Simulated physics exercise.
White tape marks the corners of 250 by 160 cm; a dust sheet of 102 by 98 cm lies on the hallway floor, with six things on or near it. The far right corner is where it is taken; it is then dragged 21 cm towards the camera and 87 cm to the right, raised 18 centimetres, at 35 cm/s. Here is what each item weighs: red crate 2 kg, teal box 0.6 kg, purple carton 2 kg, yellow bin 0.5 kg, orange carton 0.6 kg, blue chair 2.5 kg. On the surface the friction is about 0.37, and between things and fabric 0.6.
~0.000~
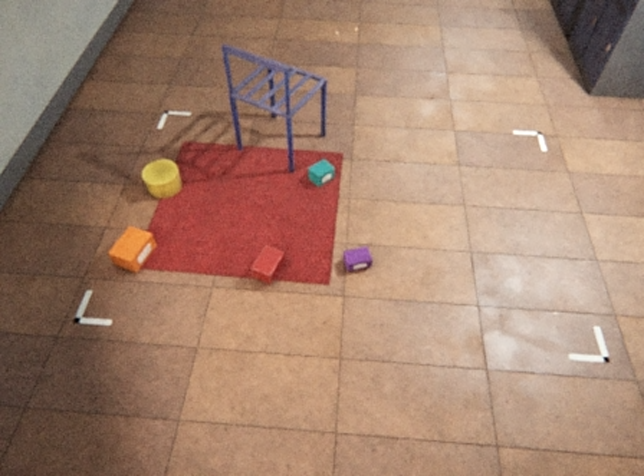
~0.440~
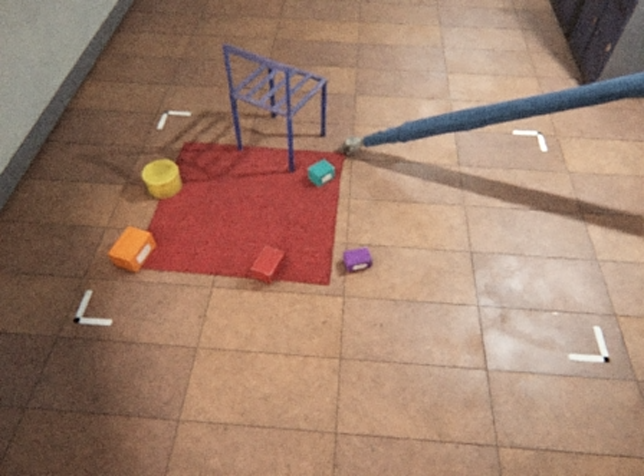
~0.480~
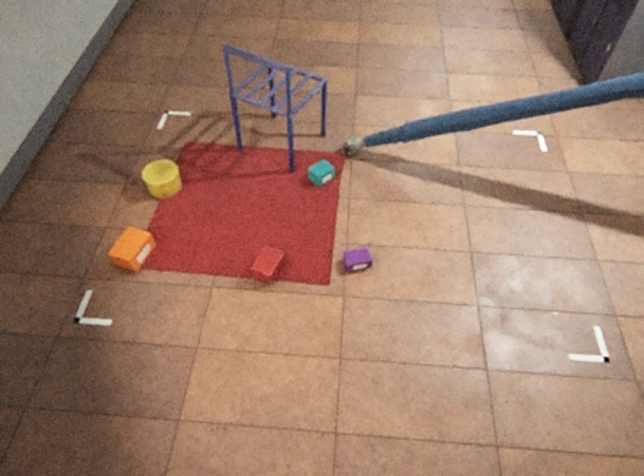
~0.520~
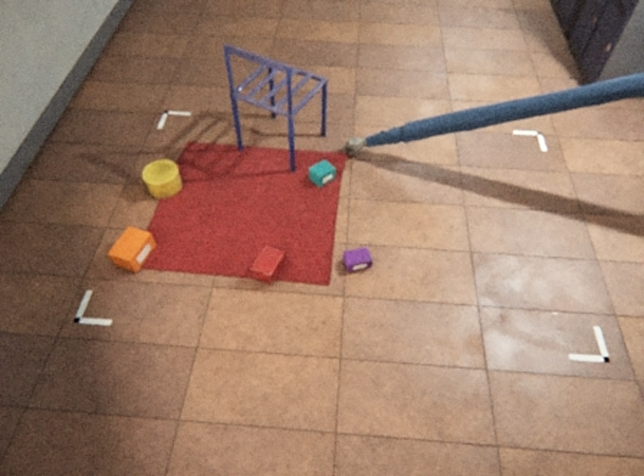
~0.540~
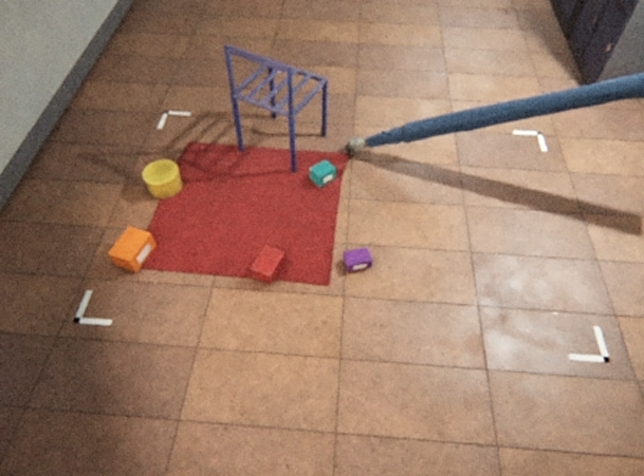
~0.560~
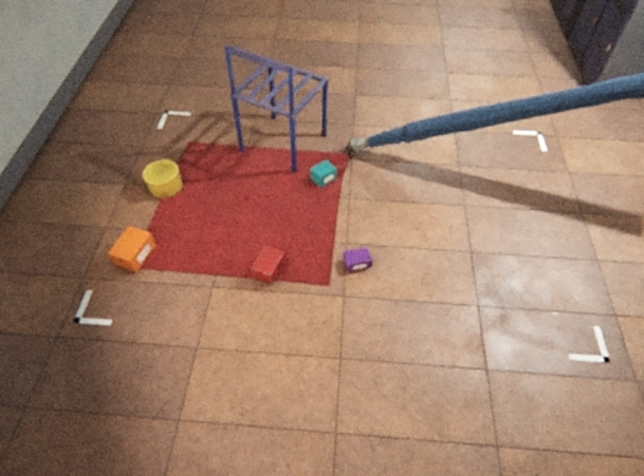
A blue pole reached in from the right and took the far right corner of the red sheet, then barely shifted it, while the chair, yellow bin and four small boxes stayed practically still.
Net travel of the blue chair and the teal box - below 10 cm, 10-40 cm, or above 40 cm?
Answer: Blue chair - above. Teal box - above.
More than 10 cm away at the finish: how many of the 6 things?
5 in all.
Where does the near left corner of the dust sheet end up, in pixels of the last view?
(263, 201), roughly.
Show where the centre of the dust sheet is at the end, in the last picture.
Its centre lands at about (384, 197).
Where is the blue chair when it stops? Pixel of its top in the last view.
The top ends up close to (419, 105) in the last picture.
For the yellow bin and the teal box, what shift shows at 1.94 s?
Shifts - yellow bin: Around 25 cm; teal box: Around 40 cm.
At 1.3 s, middle of the dust sheet at (275, 198); teal box 21 cm off its start, blue chair 18 cm off its start, yellow bin 20 cm off its start.
At 1.9 s, middle of the dust sheet at (311, 189); teal box lifted 9 cm, blue chair 42 cm off its start, orange carton 45 cm off its start.
At 2.6 s, middle of the dust sheet at (354, 187); teal box lifted 9 cm, blue chair 64 cm off its start at (390, 101), orange carton 67 cm off its start at (236, 180).
At 3.3 s, middle of the dust sheet at (384, 198); teal box on its side, 121 cm off its start, blue chair 80 cm off its start, orange carton 81 cm off its start.
At 3.9 s, middle of the dust sheet at (384, 197); teal box on its side, 123 cm off its start at (534, 195), blue chair 80 cm off its start at (419, 105), orange carton 81 cm off its start at (268, 179), red crate 45 cm off its start at (347, 228).
